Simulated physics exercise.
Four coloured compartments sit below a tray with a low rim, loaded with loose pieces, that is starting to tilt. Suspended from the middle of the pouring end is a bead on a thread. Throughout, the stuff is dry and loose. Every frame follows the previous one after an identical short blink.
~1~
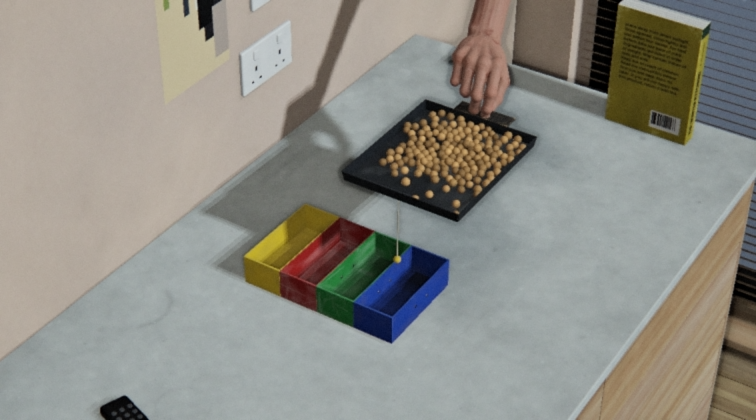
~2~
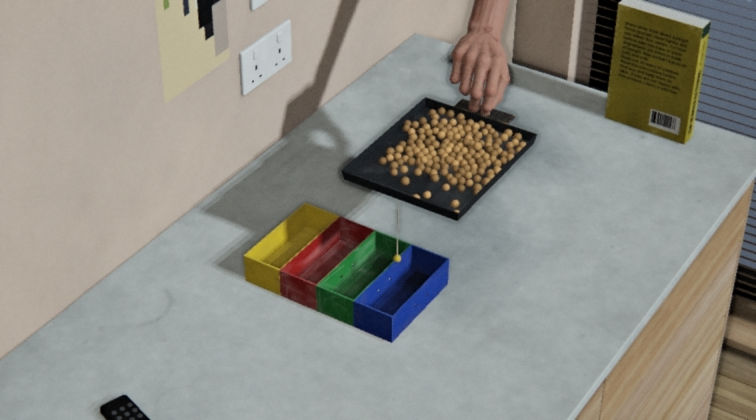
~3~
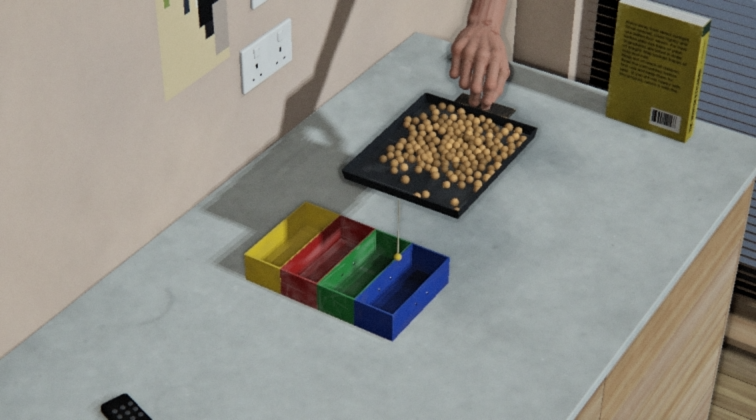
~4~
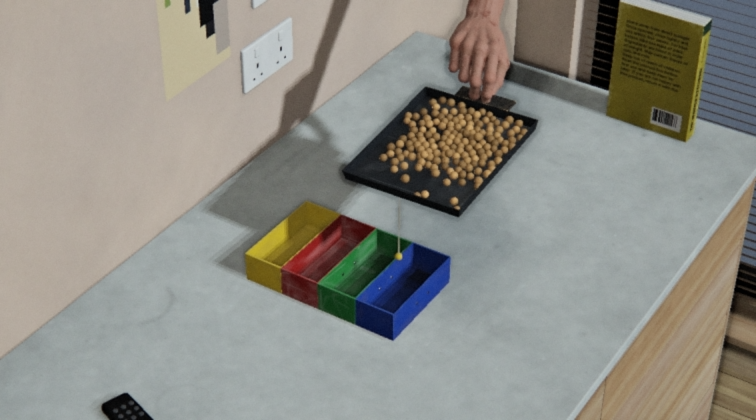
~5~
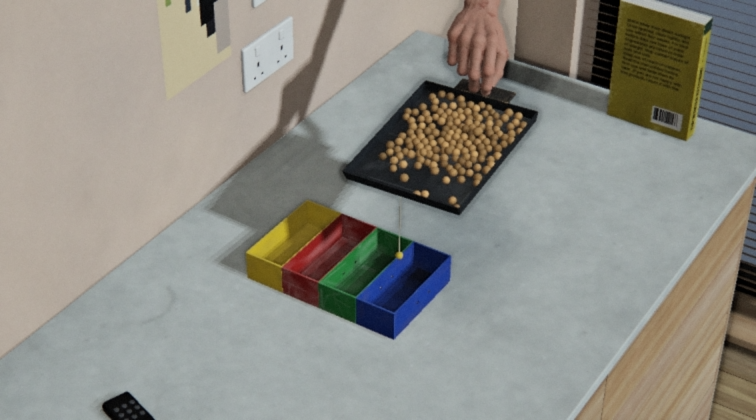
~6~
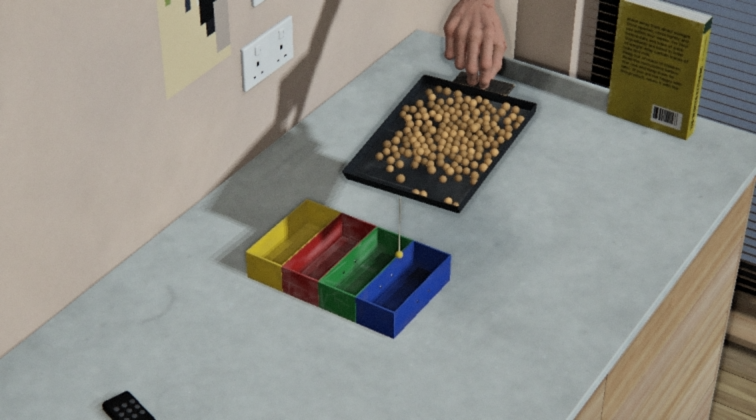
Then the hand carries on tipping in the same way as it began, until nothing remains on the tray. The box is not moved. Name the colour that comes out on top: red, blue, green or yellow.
Red comes out on top.
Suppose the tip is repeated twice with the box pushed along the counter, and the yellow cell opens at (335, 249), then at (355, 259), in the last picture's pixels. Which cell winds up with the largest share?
First place: The cell in yellow; second place: That yellow cell.
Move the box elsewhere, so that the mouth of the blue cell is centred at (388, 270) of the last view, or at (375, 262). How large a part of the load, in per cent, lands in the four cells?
You'd see around 90 per cent and then around 90 per cent.
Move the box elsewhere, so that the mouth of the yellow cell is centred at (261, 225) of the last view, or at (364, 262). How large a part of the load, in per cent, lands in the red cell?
Trial 1: 0 percent; trial 2: 10 percent.
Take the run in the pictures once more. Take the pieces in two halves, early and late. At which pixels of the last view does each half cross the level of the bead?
The opening part goes through (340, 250); what follows goes through (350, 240).
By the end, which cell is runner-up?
The answer here is the green cell.
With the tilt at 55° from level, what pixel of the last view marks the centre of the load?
(393, 156).
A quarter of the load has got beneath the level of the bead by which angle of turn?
Close to 75° of tilt at that moment.
Shortly afterwards, tray tipped steeply; all but a few on the tray; only a few in the green cell; only a few in the red cell; only a few falling or outside the box.
Next, tray tipped right over; a little on the tray; near a third in the red cell; near a third in the green cell; a little in the blue cell; only a few in the yellow cell; a little falling or outside the box.
Some moments later, tray tipped past a quarter turn; near half in the red cell; near a third in the green cell; a little in the blue cell; only a few in the yellow cell; only a few falling or outside the box.
In the end, tray tipped past a quarter turn; near half in the red cell; near a third in the green cell; a little in the blue cell; only a few in the yellow cell; only a few outside the box.
